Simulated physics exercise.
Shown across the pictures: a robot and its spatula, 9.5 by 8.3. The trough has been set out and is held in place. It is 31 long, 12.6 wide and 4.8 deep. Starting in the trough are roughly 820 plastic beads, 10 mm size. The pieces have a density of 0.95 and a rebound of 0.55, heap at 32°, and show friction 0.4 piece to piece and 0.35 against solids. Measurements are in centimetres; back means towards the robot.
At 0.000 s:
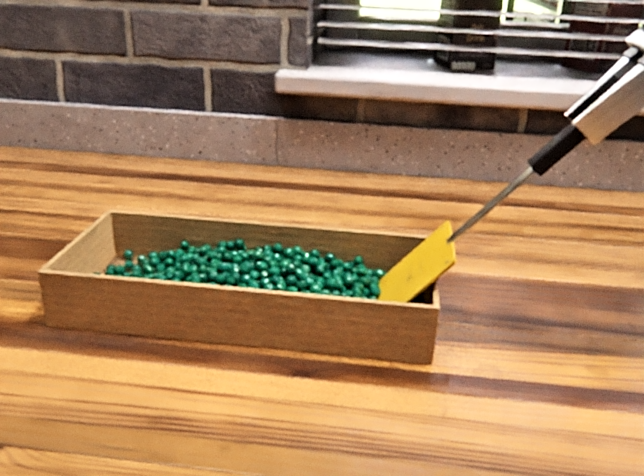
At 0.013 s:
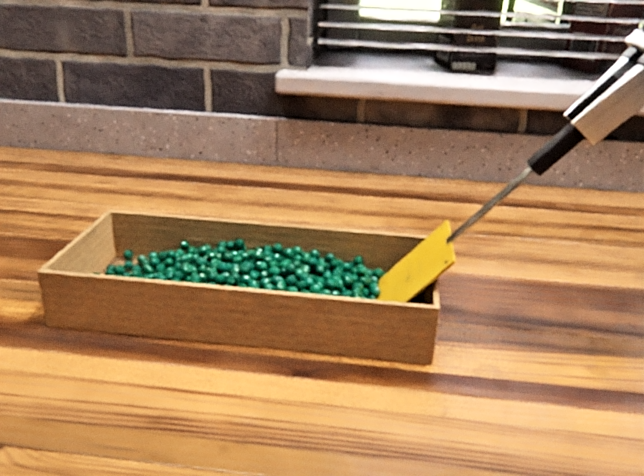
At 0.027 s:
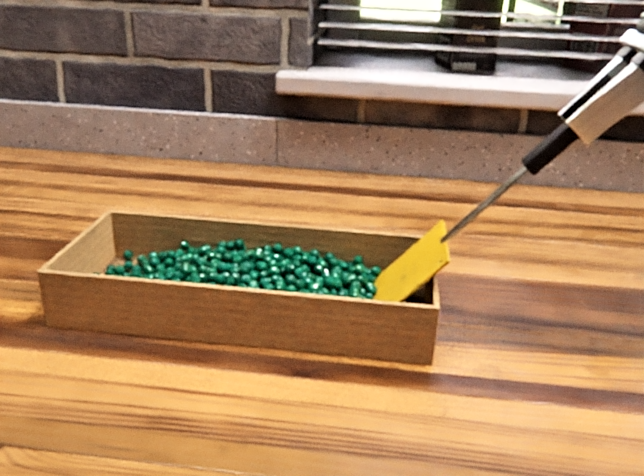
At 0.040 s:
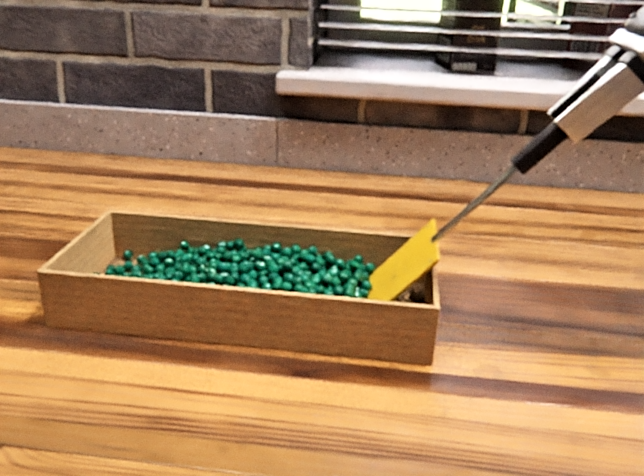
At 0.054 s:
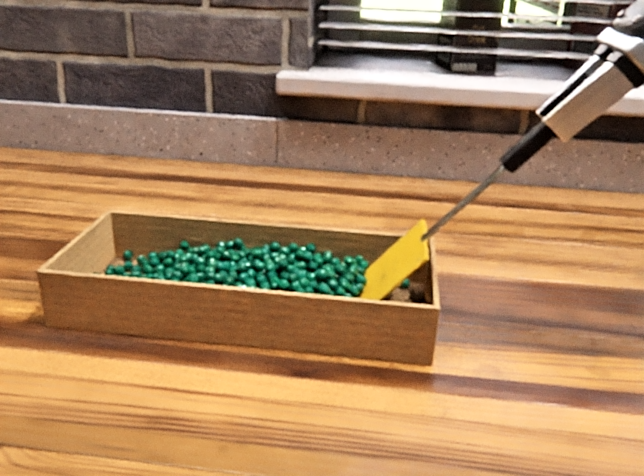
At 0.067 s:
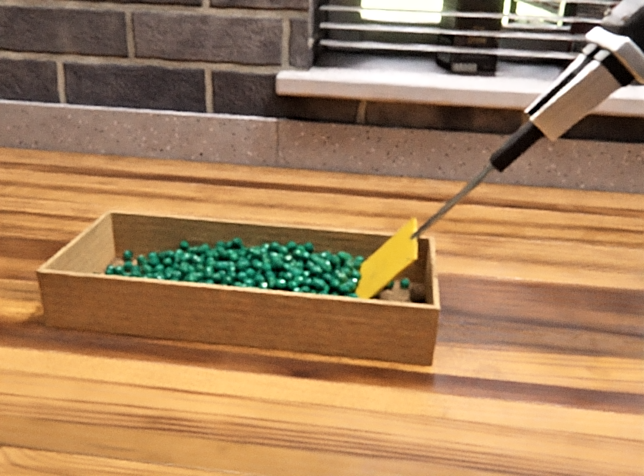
A wooden countertop in front of a grey brick wall and a window with blinds is seen from slightly above by a still camera. A shallow wooden trough of glossy green beads sits left of centre, with a yellow spatula on a robot's black and silver arm at its right end. The arm draws the tilted spatula slowly a short way left, and the nearby beads shift slightly.
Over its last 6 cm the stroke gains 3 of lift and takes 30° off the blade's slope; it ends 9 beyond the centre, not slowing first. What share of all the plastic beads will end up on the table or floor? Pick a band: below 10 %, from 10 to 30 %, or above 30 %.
Below 10 %.
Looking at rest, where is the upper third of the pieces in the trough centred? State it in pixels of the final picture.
Look near (122, 247).
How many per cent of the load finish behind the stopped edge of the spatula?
Roughly 40 %.
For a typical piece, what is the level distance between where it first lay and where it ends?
The answer is about 7 cm.
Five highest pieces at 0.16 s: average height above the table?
Height: Some 7 cm.
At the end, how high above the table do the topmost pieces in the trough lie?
Near 6.5 centimetres high.
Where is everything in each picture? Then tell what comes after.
Spatula top edge at (452, 239), sloping 50°; upper third of the load around (256, 282), from x 75 to 420, top at y 245; 820 in the trough, in the first frame.
Spatula top edge at (451, 239), sloping 50°; upper third of the load around (256, 282), from x 70 to 420, top at y 245, in the second frame.
Spatula top edge at (446, 239), sloping 50°; upper third of the load around (259, 283), from x 70 to 420, top at y 245, in the third frame.
Spatula top edge at (436, 238), sloping 50°; upper third of the load around (264, 281), from x 70 to 420, top at y 245, in the fourth frame.
Spatula top edge at (426, 237), sloping 50°; upper third of the load around (269, 280), from x 70 to 420, top at y 245, in the fifth frame.
Spatula top edge at (415, 237), sloping 50°; upper third of the load around (271, 278), from x 70 to 420, top at y 245; 820 in the trough, in the sixth frame.
After 0.16 s, sloping 50°, highest piece 7 above the table; 820 in the trough.
After 0.26 s, sloping 42°, highest piece 8 above the table; 820 in the trough.
After 0.50 s, sloping 20°, highest piece 6 above the table; 796 in the trough, 17 on the table or floor, 7 on the blade or in flight.
After 1.55 s, sloping 20°, highest piece 6 above the table; 795 in the trough, 25 on the table or floor.
At rest, 795 in the trough, 25 on the table or floor. That is 3 % on the table or floor.
